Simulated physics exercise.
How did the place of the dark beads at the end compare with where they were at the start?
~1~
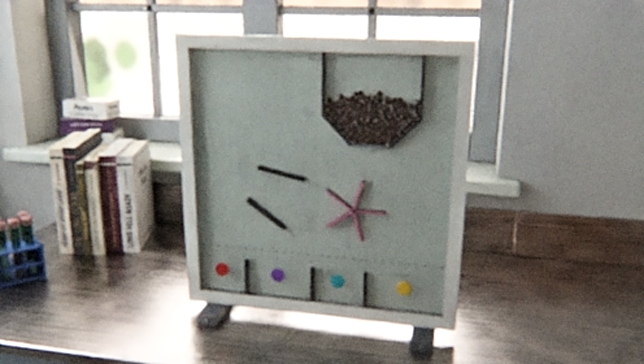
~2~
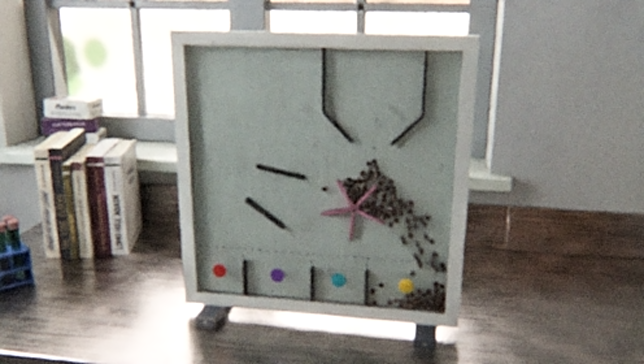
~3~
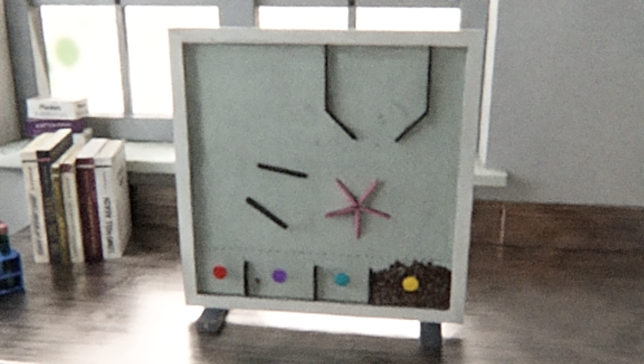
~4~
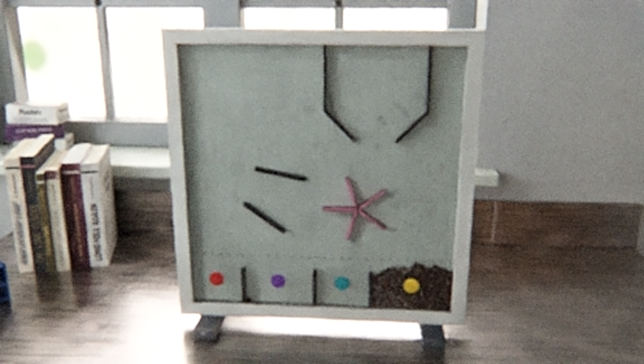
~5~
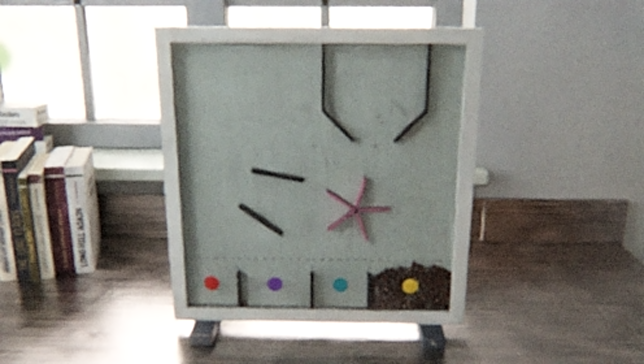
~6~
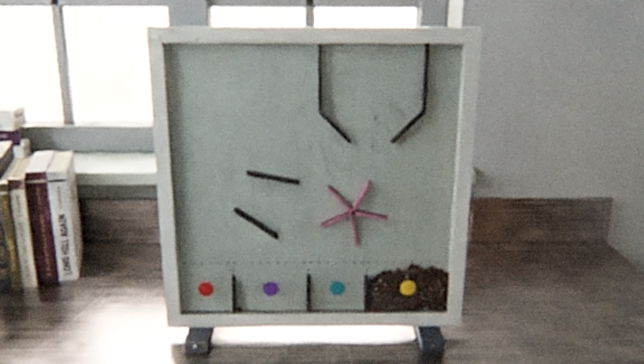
At the start the beads sat in the hopper near the top of the case, but by the end they lay in a heap in the yellow-stickered bin at the bottom right.
A shallow upright case stood on a wooden table with dark beads held in a hopper near the top. The beads poured out over a pink star-shaped wheel, which turned, and they piled up in the bin with the yellow sticker.
